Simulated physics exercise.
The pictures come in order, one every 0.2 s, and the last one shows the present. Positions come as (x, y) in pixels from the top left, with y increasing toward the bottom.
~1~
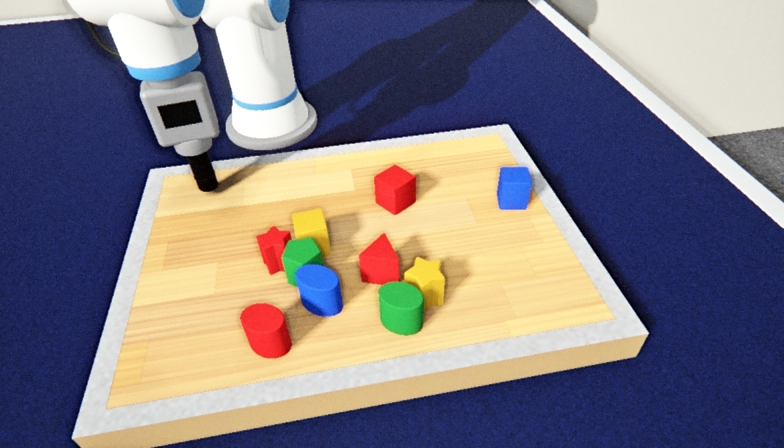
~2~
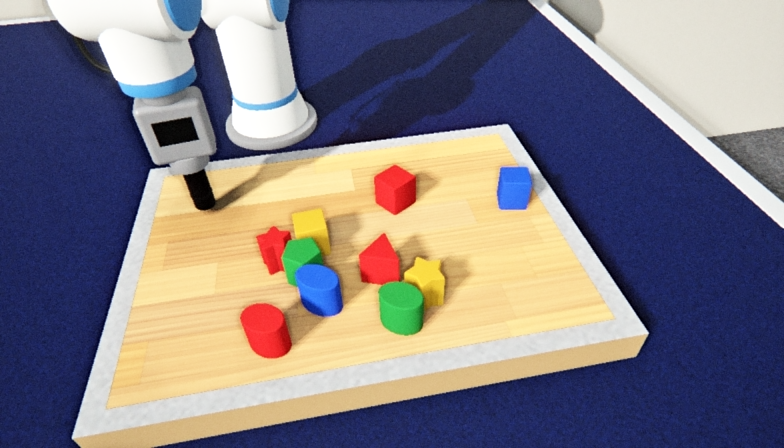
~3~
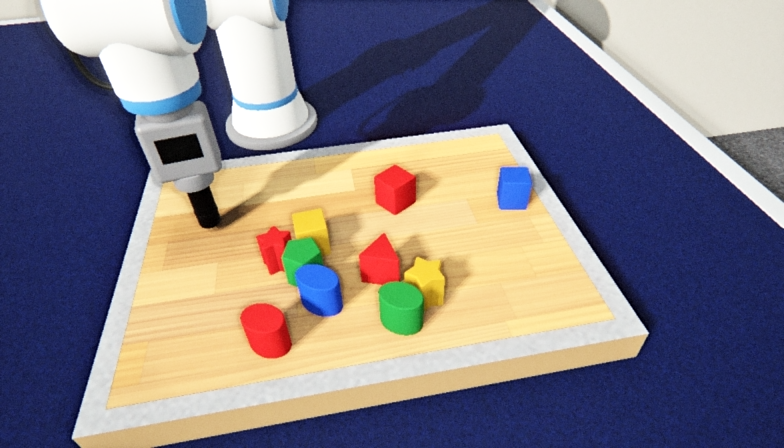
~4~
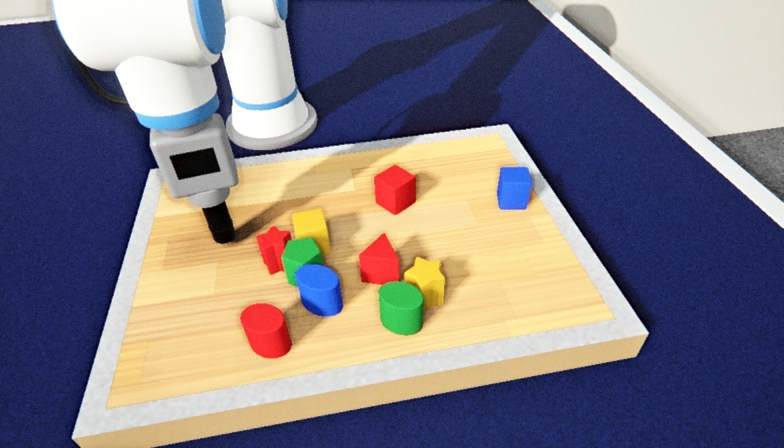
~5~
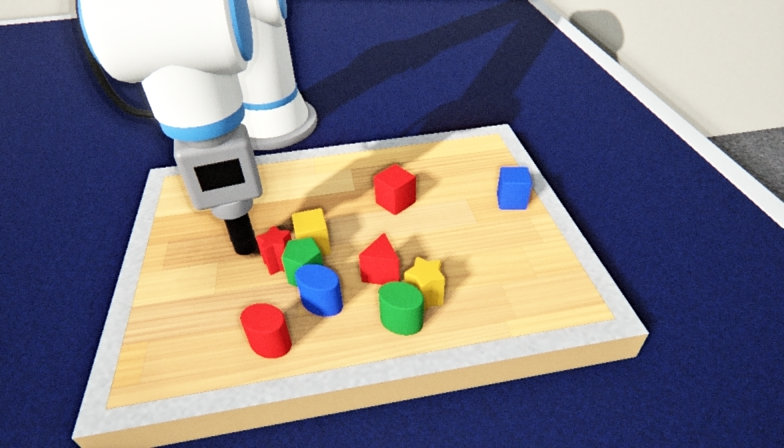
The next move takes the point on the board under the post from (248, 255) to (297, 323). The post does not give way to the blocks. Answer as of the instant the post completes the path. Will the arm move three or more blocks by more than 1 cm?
The answer is no.
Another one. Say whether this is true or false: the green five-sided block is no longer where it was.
The statement is correct.
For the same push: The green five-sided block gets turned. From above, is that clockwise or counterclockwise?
The sense of turning is clockwise.
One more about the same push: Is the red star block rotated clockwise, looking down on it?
No - that is not the case.
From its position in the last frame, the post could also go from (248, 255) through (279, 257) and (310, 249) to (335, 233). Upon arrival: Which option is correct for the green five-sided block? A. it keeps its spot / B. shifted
B - shifted.
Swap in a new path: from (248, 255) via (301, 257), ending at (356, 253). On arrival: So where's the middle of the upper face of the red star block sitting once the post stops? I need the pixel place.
The spot you're after is about (363, 241) in the image.
What follows on the original path. One third of the way, post at (262, 269); red star block at (283, 240), turned 50° anticlockwise; green five-sided block at (311, 249), turned 25° clockwise.
Two thirds of the way, post at (278, 292); red star block at (284, 244), turned 90° anticlockwise; green five-sided block at (320, 248), turned 30° clockwise.
At the end, post at (295, 317); red star block at (284, 244), turned 90° anticlockwise; green five-sided block at (320, 248), turned 30° clockwise; blue oval block unmoved.
